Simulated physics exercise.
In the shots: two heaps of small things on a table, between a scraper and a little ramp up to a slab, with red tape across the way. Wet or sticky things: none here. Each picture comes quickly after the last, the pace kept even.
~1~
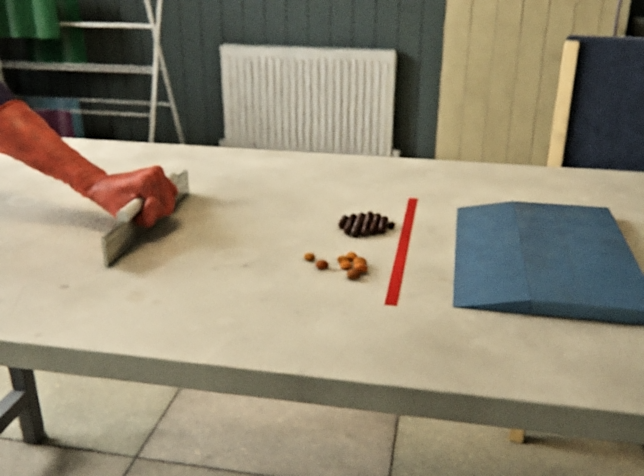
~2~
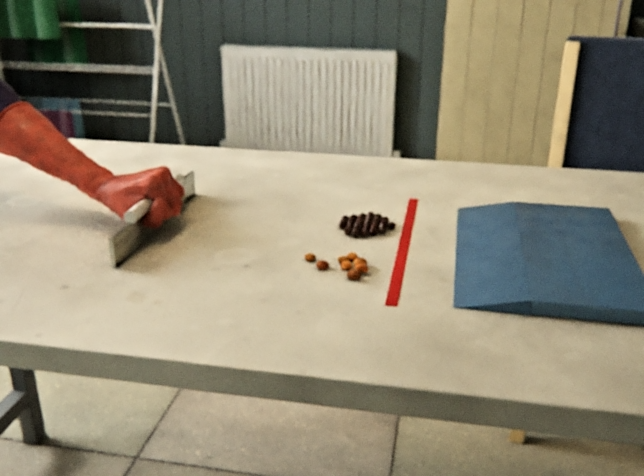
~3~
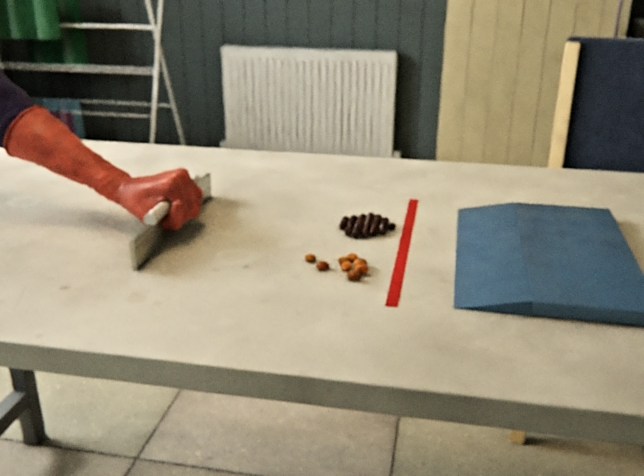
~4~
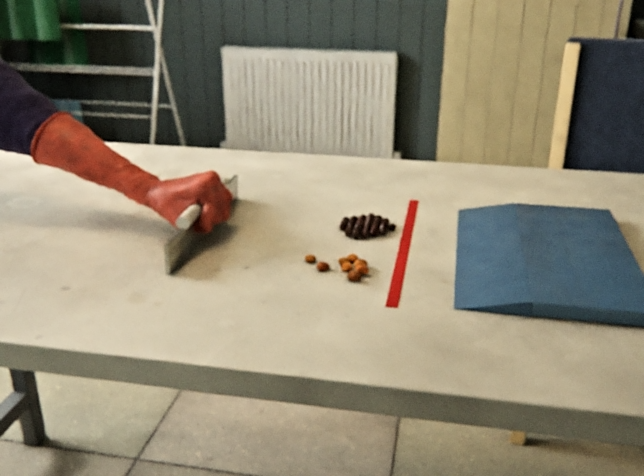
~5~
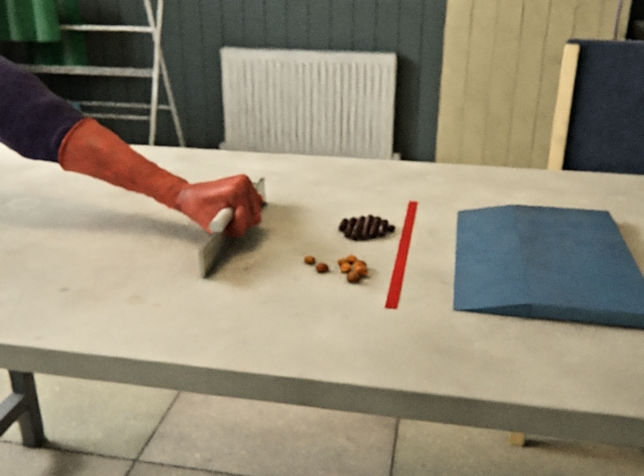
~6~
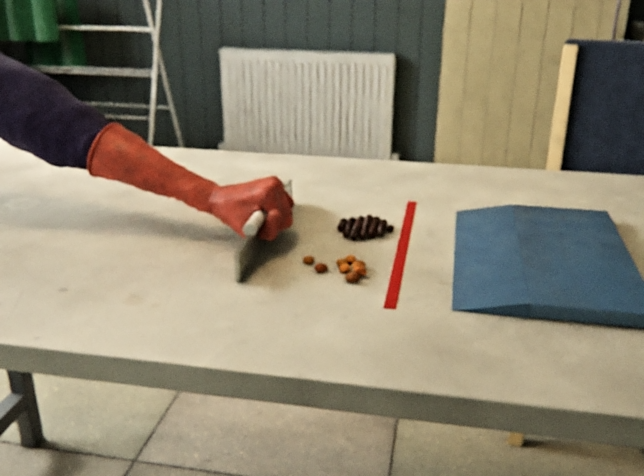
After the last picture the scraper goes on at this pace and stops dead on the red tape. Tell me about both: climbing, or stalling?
Note - near handful gets none up, far handful lands some on top.
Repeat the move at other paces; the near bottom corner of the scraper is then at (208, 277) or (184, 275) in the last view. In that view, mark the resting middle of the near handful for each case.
The middle stops roughly at (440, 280) the first time and at (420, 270) the second time.
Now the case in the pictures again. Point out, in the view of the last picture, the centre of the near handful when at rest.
Centre at rest, last picture: Close to (458, 274).
Then, 0.14 s past the last view, scraper still moving, near (347, 217); near handful all short of the ramp; far handful all short of the ramp.
Then, 0.30 s past the last view, scraper stopped at the red tape; near handful all short of the ramp; far handful a small part on the ramp, nearly all short of the ramp.
Then, 0.58 s past the last view, scraper stopped at the red tape; near handful about half on the ramp, about half short of the ramp; far handful about two thirds past the top, about a third on the ramp.
Finally, scraper stopped at the red tape; near handful none past the top, about half on the ramp, about half short of the ramp; far handful most past the top, about a quarter short of the ramp.
